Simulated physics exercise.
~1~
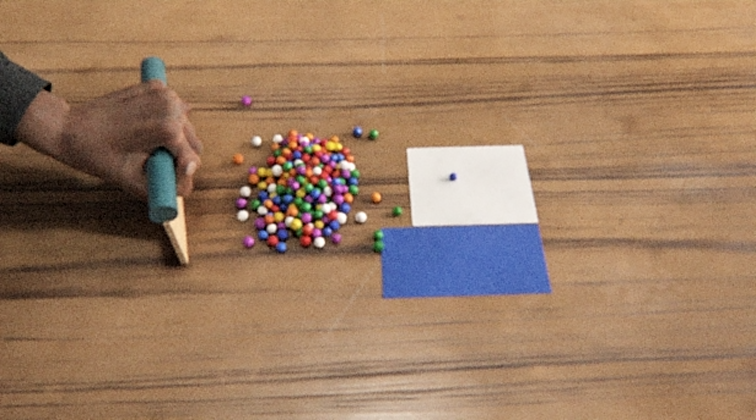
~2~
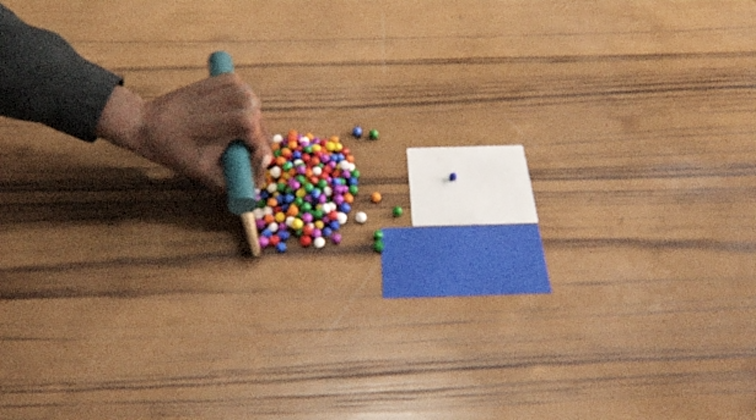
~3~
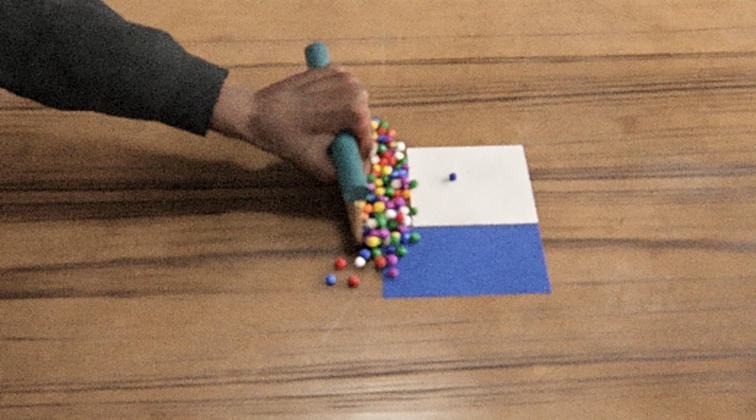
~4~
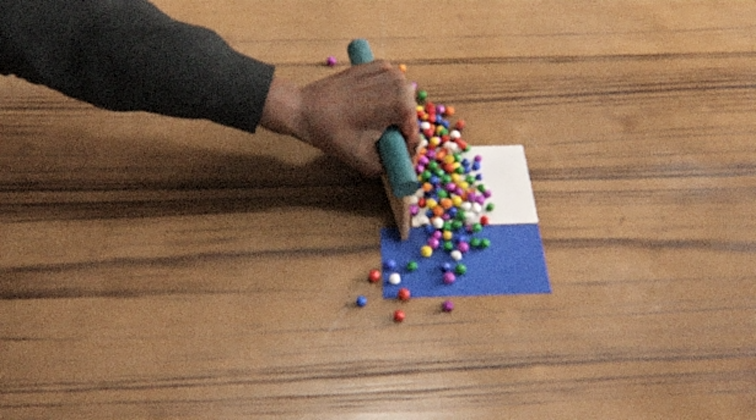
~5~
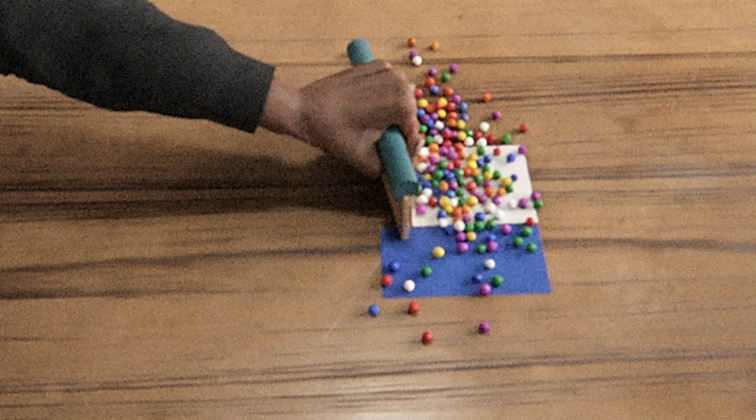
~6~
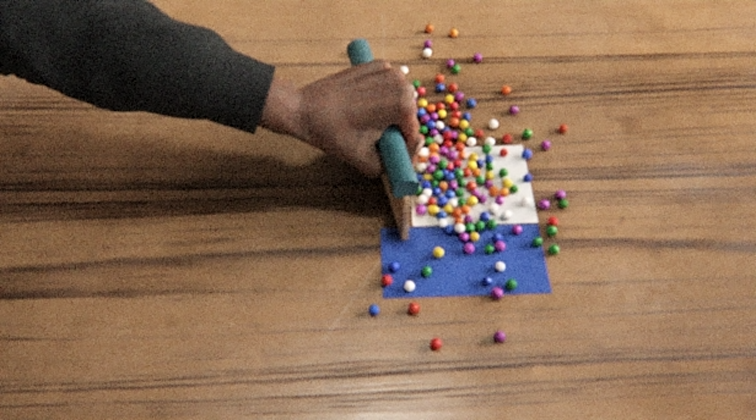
At the start, a hand grips a teal-handled scraper on a wooden table, left of a loose pile of colourful beads, with a white mat above a blue one to the right and one dark bead on the white. The hand slides the scraper right until it meets the pile. It sweeps the beads into a narrow band against the mats' left edges, then pushes them onto both. The scraper halts there, while the beads keep rolling and spread apart. Finally, many beads lie on the white mat, fewer on the blue, and many others on the bare wood.
